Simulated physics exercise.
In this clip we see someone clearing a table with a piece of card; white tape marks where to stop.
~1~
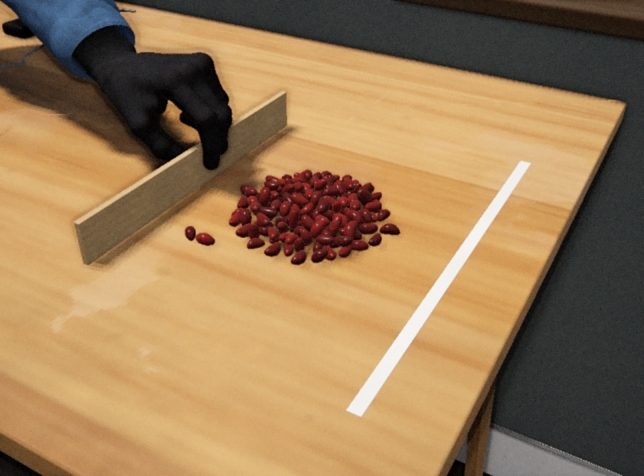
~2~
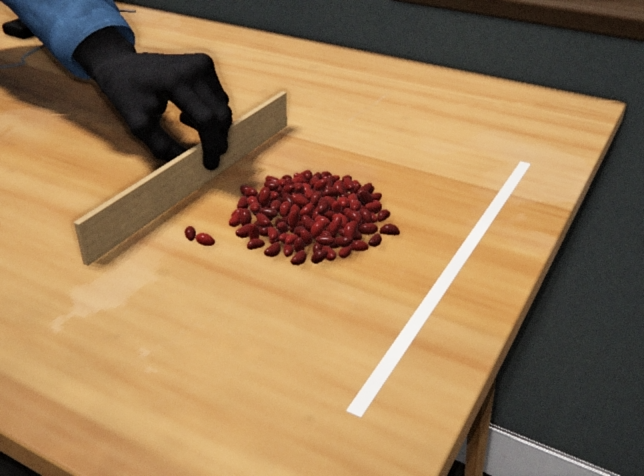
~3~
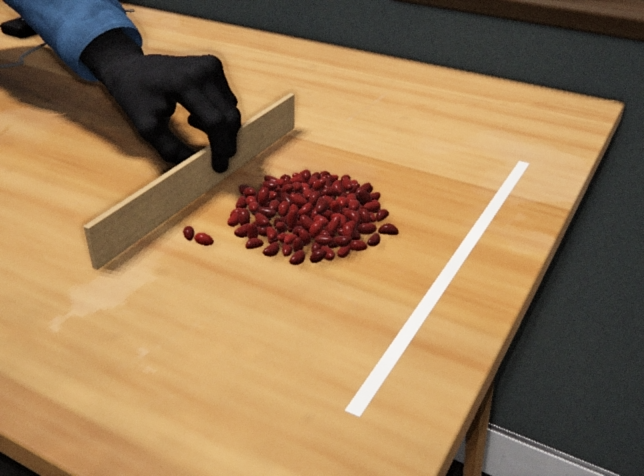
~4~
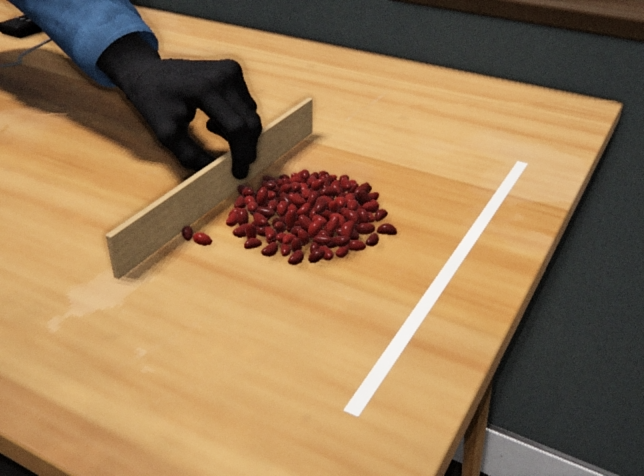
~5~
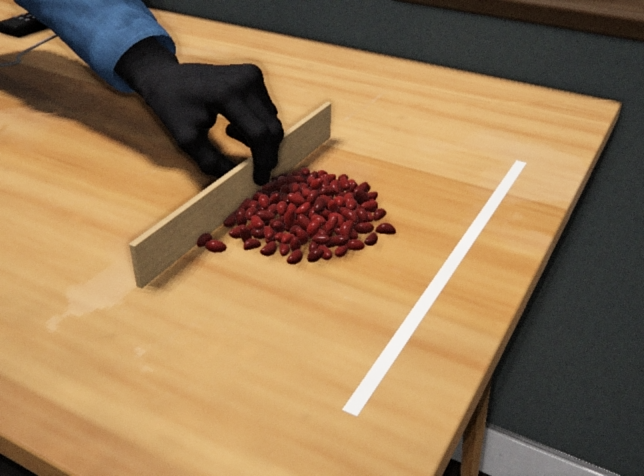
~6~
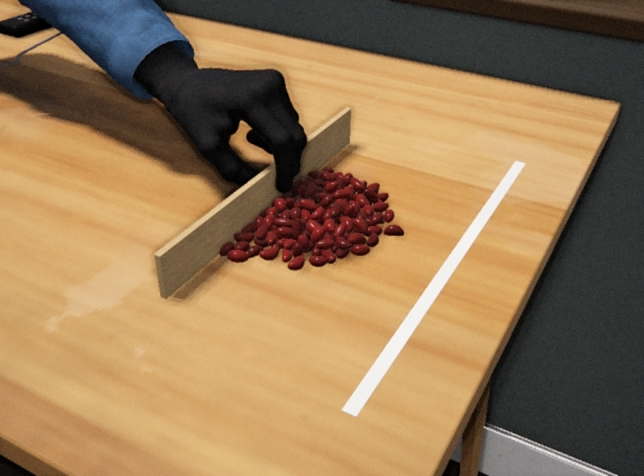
Black-gloved hand holding a piece of card upright on a wooden table, then sliding it right into a heap of red beans.
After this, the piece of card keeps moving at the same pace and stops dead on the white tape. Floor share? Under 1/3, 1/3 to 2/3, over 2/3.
The spill I expect is in the central third.
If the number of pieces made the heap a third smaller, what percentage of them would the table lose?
My guess is about 30 per cent.
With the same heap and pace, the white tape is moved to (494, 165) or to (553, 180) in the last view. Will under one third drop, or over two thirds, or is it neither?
First try: Below one third; second try: Above two thirds.
Just after the last frame, piece of card still moving, near (364, 195); heap all on the table, its front near (488, 253).
A moment on, piece of card stopped at the white tape; heap roughly a third over the edge.
Further on, piece of card stopped at the white tape; heap roughly half over the edge.
When it is over, piece of card stopped at the white tape; heap roughly half over the edge.
